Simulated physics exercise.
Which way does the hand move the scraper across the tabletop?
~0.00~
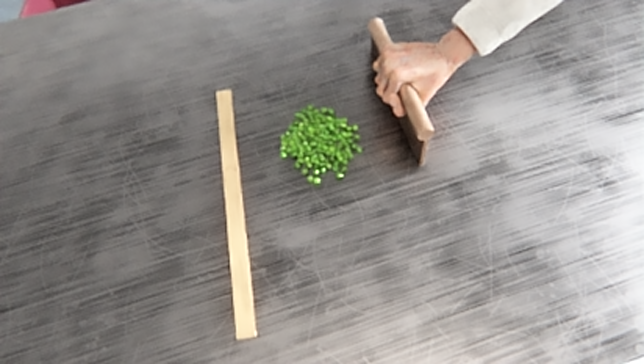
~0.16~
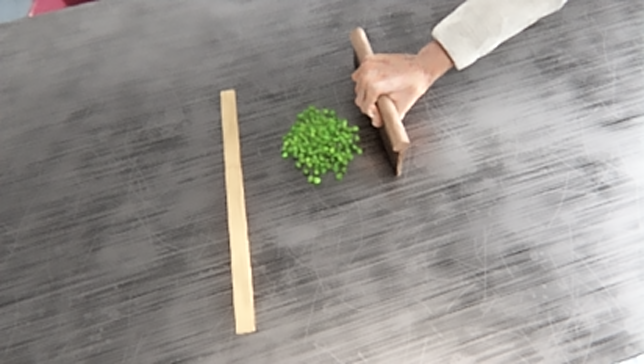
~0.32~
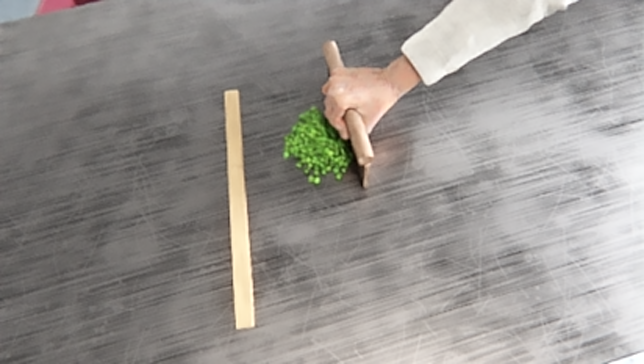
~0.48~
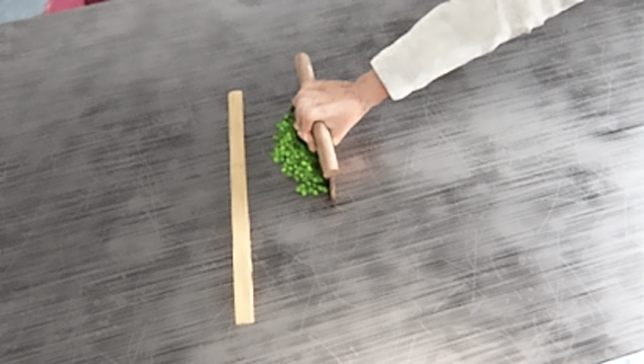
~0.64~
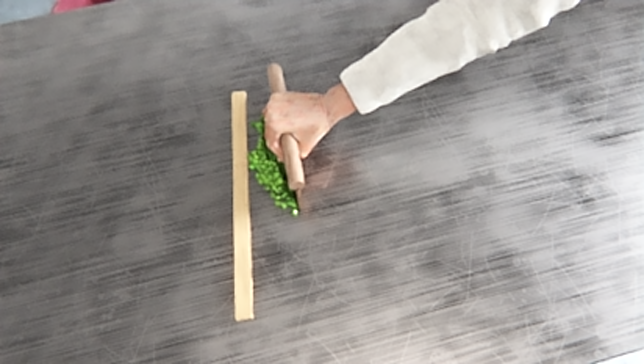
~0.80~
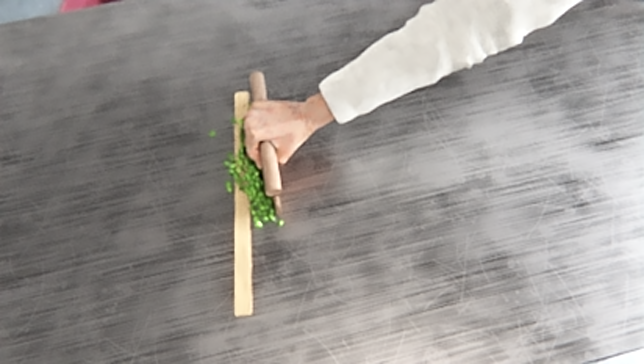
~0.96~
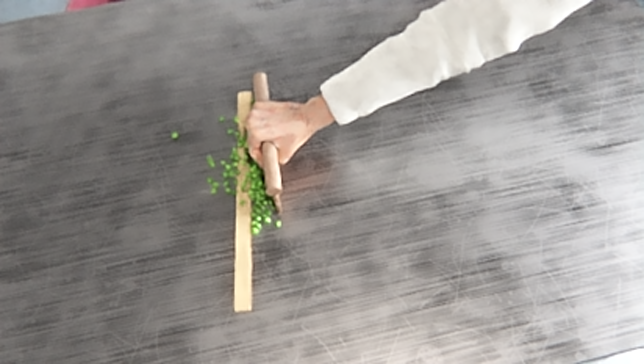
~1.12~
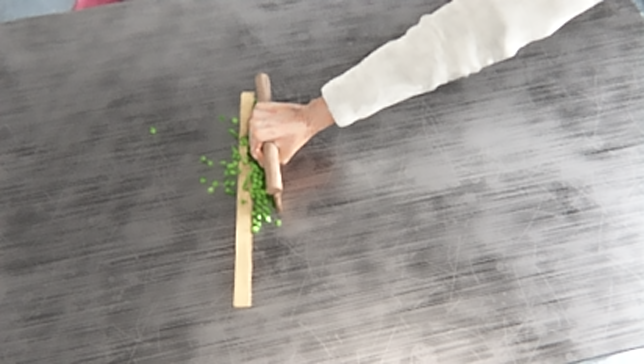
The hand moves the scraper to the left, pushing the green peas towards the pale strip.
